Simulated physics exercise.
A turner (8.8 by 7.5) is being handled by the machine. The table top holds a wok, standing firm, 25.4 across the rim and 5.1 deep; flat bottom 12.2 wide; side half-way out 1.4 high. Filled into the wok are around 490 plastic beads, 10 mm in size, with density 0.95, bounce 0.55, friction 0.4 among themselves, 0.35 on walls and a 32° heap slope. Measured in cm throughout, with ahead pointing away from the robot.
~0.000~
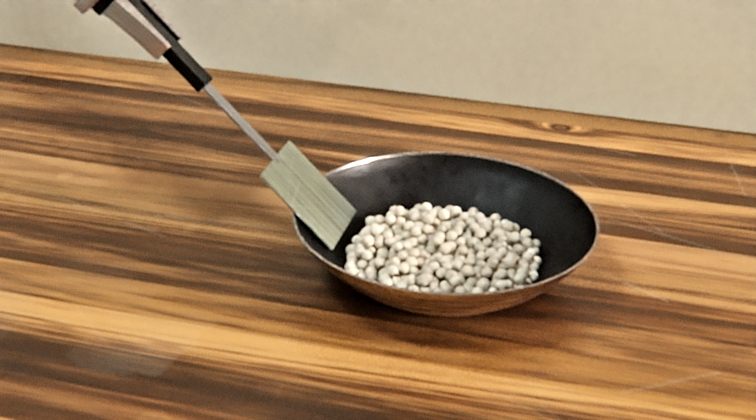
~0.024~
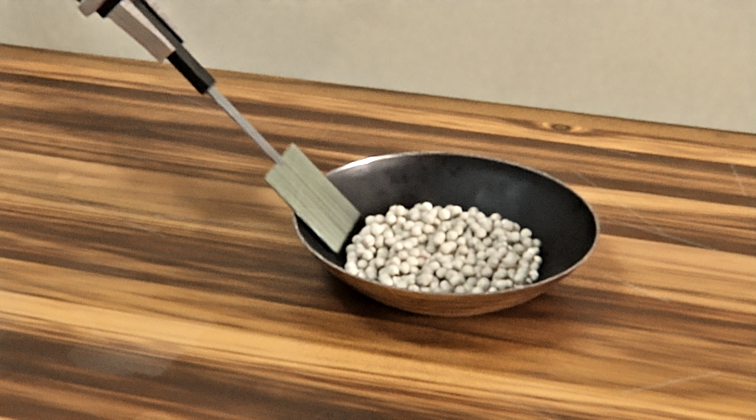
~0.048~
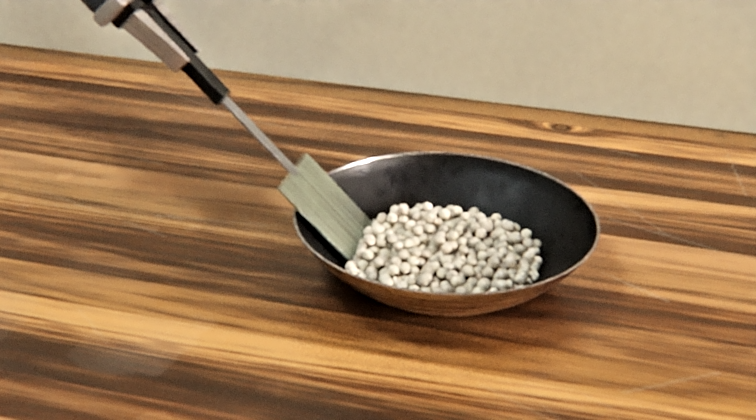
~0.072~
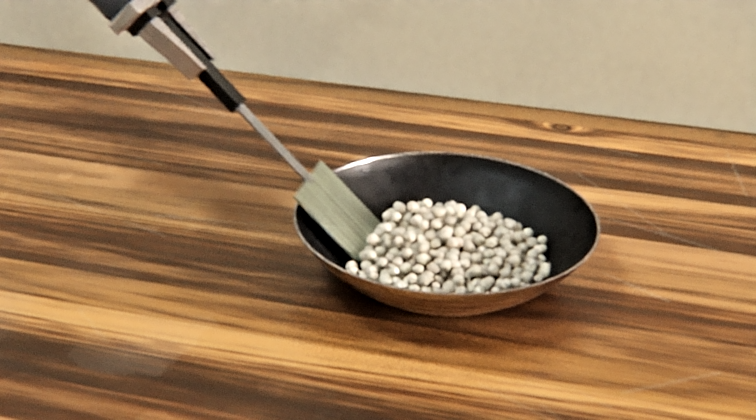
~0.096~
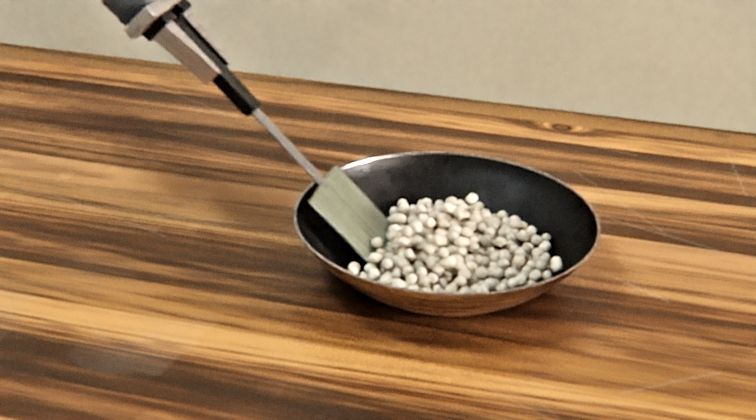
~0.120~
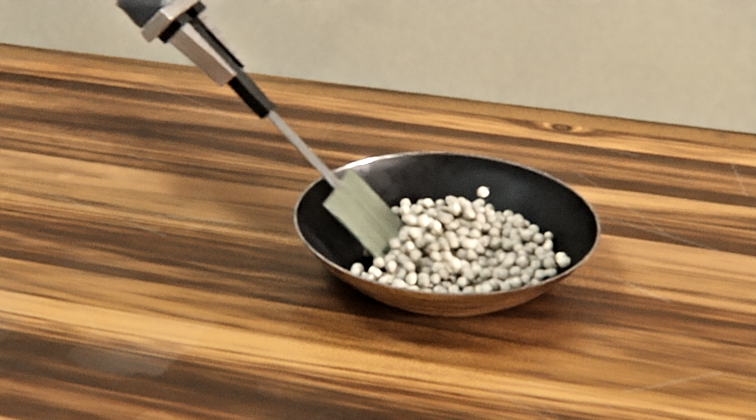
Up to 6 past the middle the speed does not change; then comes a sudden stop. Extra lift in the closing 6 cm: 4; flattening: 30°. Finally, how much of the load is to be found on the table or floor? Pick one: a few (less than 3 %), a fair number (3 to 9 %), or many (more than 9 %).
A few, less than 3 %.
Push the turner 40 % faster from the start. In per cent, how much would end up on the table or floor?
I'd reckon close to 5 per cent.
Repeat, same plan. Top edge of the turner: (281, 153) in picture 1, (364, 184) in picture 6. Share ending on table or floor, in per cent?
Around 0 per cent finishes on the table or floor.
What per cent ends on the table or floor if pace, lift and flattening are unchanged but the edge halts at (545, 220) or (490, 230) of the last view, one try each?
Respectively some 10 and 0 percent end on the table or floor.
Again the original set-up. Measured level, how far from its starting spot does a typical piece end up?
3 cm.
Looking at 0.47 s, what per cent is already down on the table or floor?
Roughly 0 percent.
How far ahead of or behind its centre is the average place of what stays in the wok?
Forward offset: Roughly 3.5 cm.
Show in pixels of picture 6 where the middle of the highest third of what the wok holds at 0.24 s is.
Roughly pixel (508, 247).
After 0.18 s, sloping 43°, highest piece 4 above the table; 490 in the wok.
After 0.24 s, sloping 28°, highest piece 5 above the table; 490 in the wok.
After 0.47 s, sloping 14°, highest piece 5 above the table; 490 in the wok.
After 1.52 s, sloping 14°, highest piece 5 above the table; 490 in the wok.
At rest, 490 in the wok. That is 0 % on the table or floor.
